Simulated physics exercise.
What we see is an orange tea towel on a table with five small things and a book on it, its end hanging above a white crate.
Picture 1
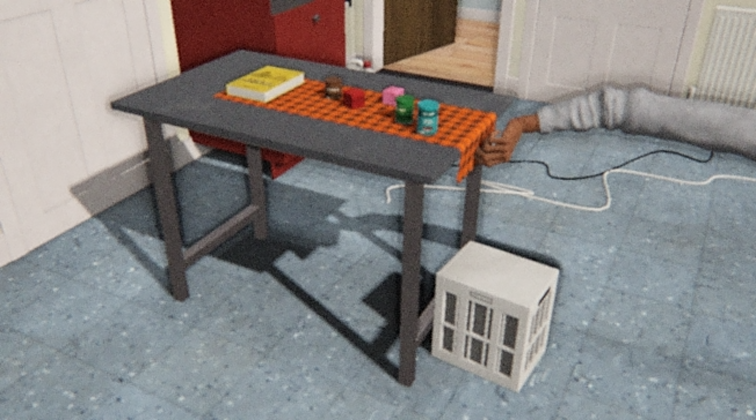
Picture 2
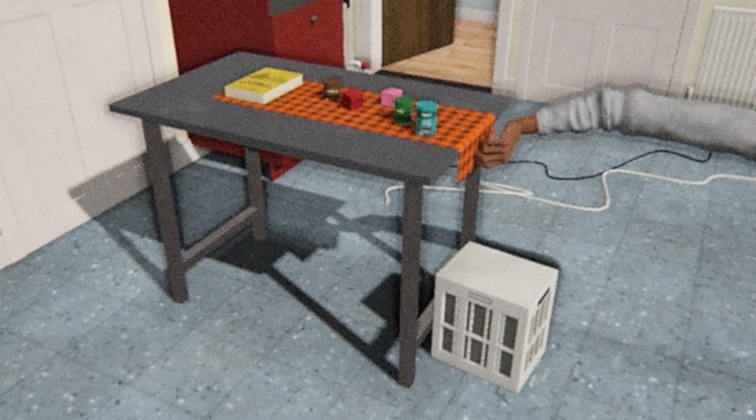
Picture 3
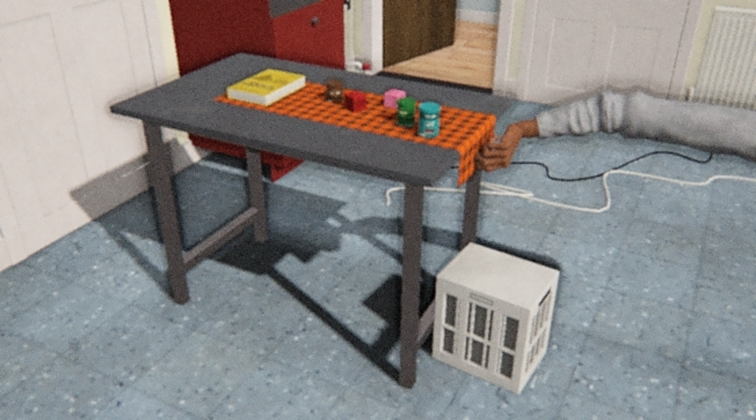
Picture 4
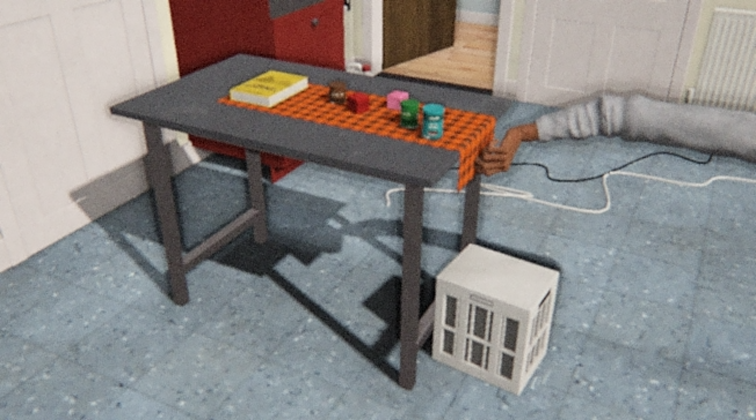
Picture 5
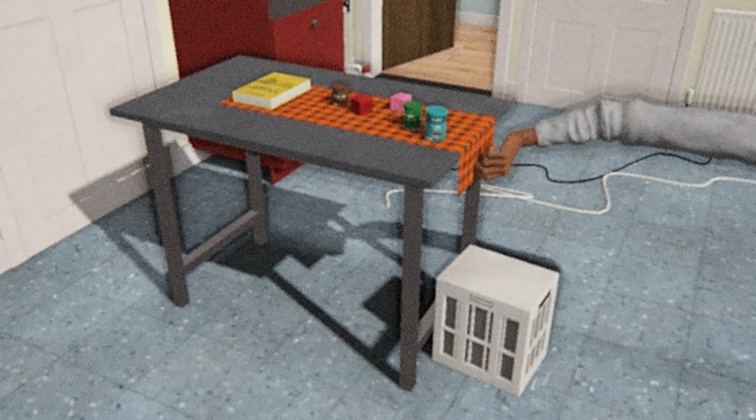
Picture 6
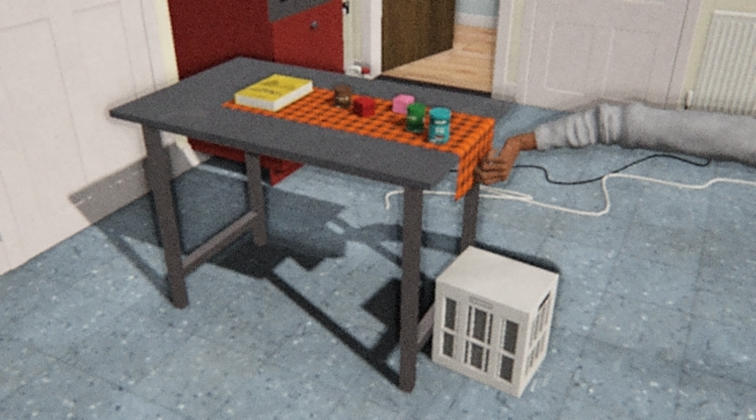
In the video, a hand at the right holds the hanging end of an orange checked cloth on a dark table and slowly draws it slightly downward, while the book and five small objects on it shift slightly right.
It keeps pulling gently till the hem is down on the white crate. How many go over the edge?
The table loses three.
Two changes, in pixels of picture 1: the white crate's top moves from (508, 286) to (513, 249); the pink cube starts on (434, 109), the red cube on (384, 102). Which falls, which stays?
The pink cube is carried off, the red cube survives.
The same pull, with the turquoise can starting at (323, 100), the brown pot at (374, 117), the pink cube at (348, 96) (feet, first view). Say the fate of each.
The turquoise can holds on, the brown pot comes down, the pink cube keeps its place on top.
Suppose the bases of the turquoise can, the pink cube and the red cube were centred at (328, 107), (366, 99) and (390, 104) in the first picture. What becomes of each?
The turquoise can stays on; the pink cube stays on; the red cube comes down.
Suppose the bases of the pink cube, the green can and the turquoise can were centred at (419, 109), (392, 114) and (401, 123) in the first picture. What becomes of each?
The pink cube drops off; the green can drops off; the turquoise can comes down.
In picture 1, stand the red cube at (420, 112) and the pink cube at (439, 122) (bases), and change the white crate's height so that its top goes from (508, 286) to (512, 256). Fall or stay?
The red cube goes over, the pink cube falls.
Soon after, hem near (472, 238); turquoise can and green can gone.
After that, hem on the crate; turquoise can, green can and pink cube gone.
In the end, hem on the crate; turquoise can, green can and pink cube gone. The count of fallen things is three.
